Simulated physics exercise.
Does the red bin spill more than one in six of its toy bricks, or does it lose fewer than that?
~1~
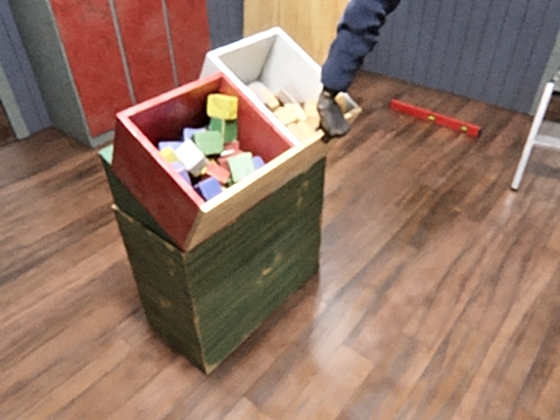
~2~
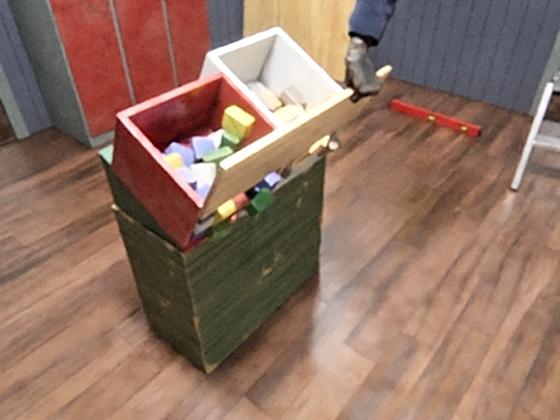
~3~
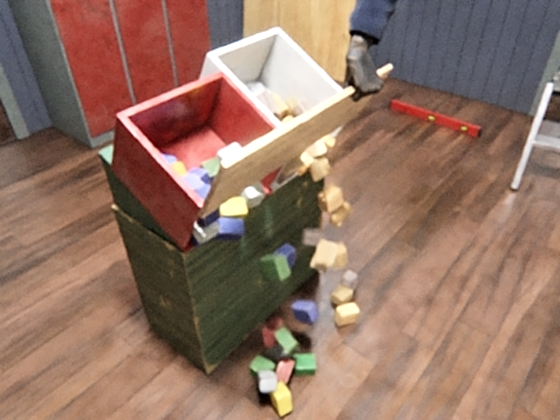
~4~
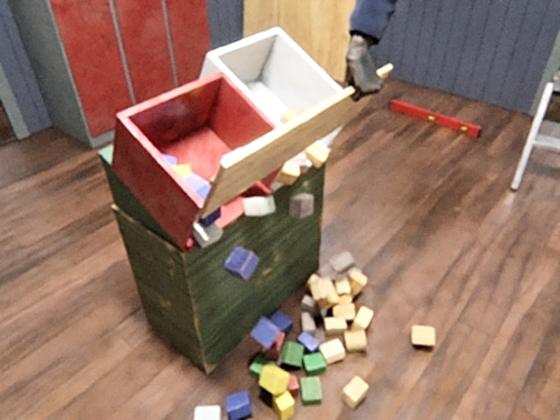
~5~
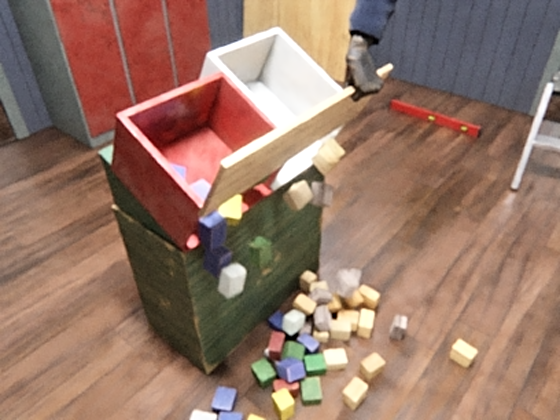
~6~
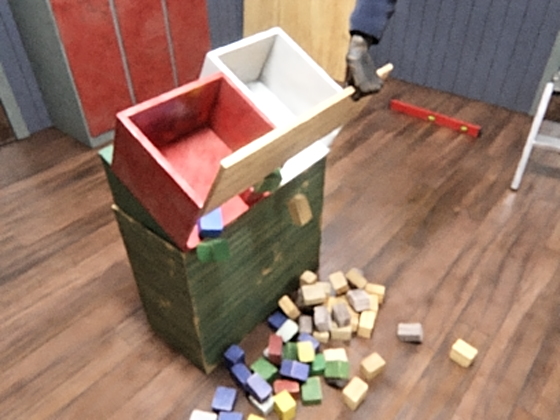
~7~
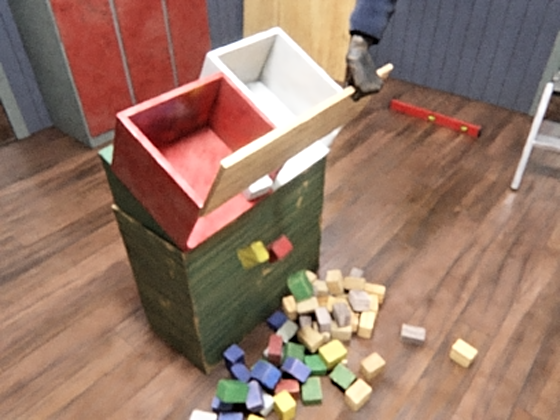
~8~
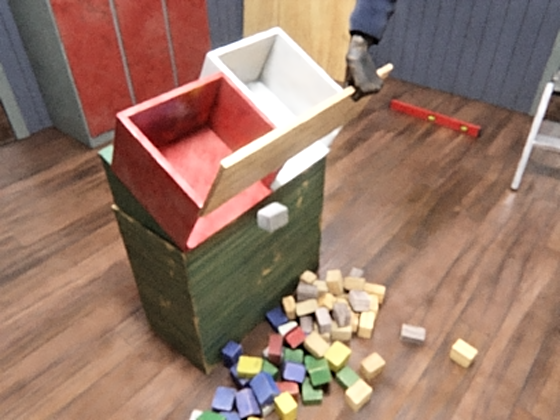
The red bin spills more than one in six of its toy bricks. It ends up empty, with its bricks fallen out below the raised gate.
